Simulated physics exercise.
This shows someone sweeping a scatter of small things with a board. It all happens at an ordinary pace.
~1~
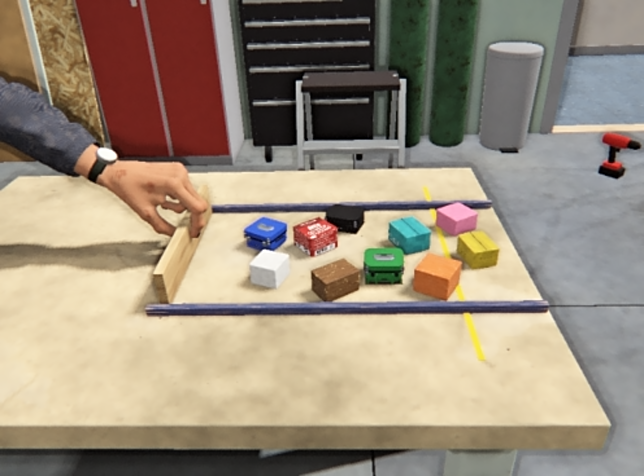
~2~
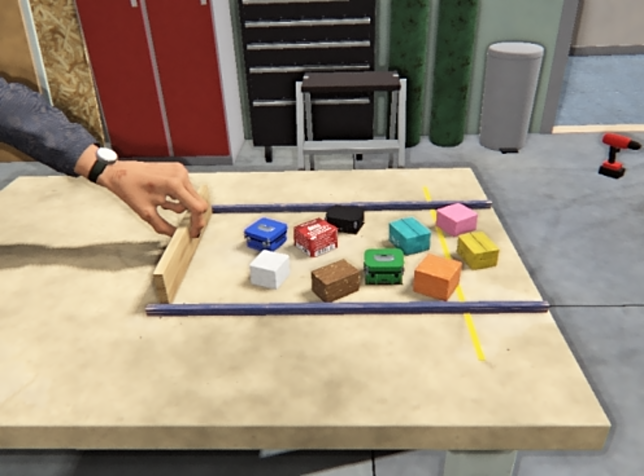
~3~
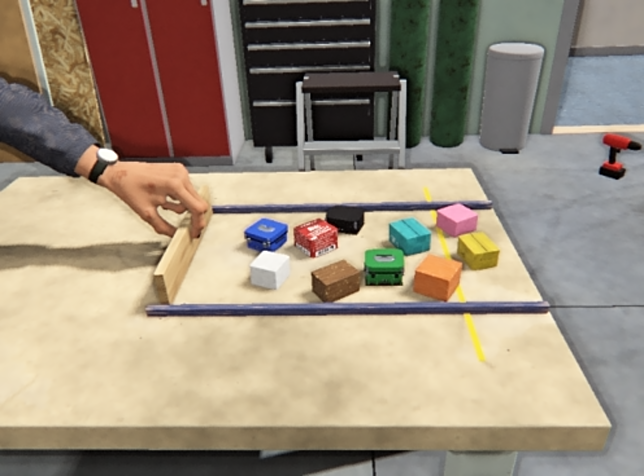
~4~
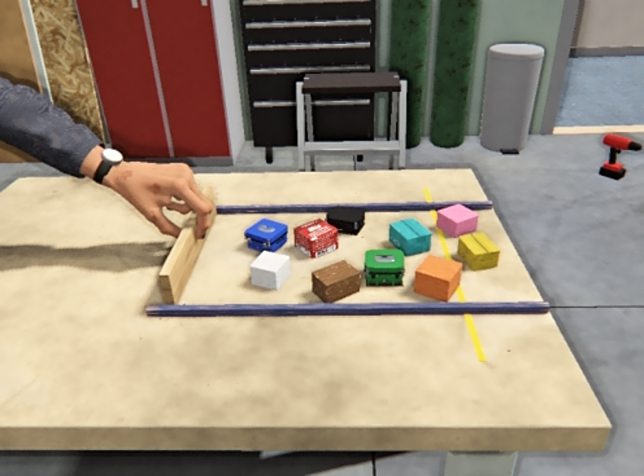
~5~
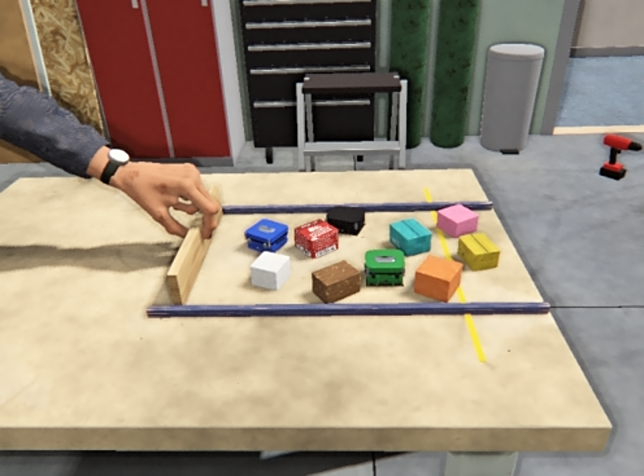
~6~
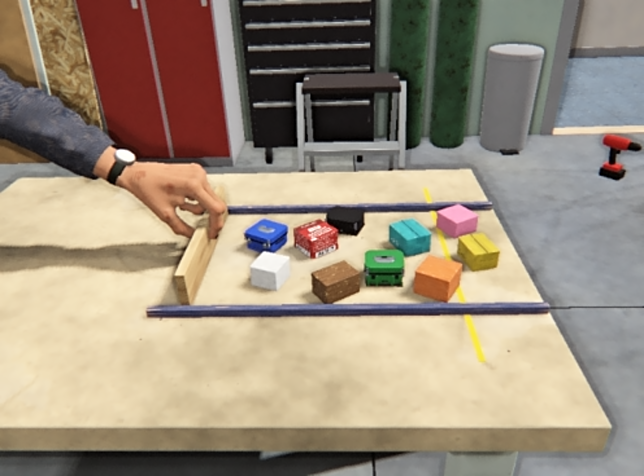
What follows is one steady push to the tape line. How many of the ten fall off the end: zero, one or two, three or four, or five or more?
The number that fall off is one or two.
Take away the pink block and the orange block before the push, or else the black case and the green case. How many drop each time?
It would be 2 and 2.
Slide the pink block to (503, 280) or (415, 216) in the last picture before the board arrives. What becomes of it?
Place by place, it falls; holds on.
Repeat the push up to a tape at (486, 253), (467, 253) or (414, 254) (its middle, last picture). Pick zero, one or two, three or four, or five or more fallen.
One after another: At least five; 3 or 4; no fall at all.
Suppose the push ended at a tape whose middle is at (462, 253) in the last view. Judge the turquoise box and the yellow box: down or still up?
The turquoise box goes over, the yellow box drops off.
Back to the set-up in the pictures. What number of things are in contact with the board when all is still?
It touches 4.
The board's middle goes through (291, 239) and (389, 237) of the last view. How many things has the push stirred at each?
The counts are 3 and 10.
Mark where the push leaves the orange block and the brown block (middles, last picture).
About (518, 278), and the other about (483, 289).
Early on, none off yet; yellow box at rest near (478, 252); pink block at rest near (457, 221); orange block at rest near (438, 279).
A while later, none off yet; yellow box moving near (487, 253); pink block moving near (463, 220); orange block travelled a little near (450, 281).
Finally, the number that fall off is one or two; lost, turquoise box and yellow box.
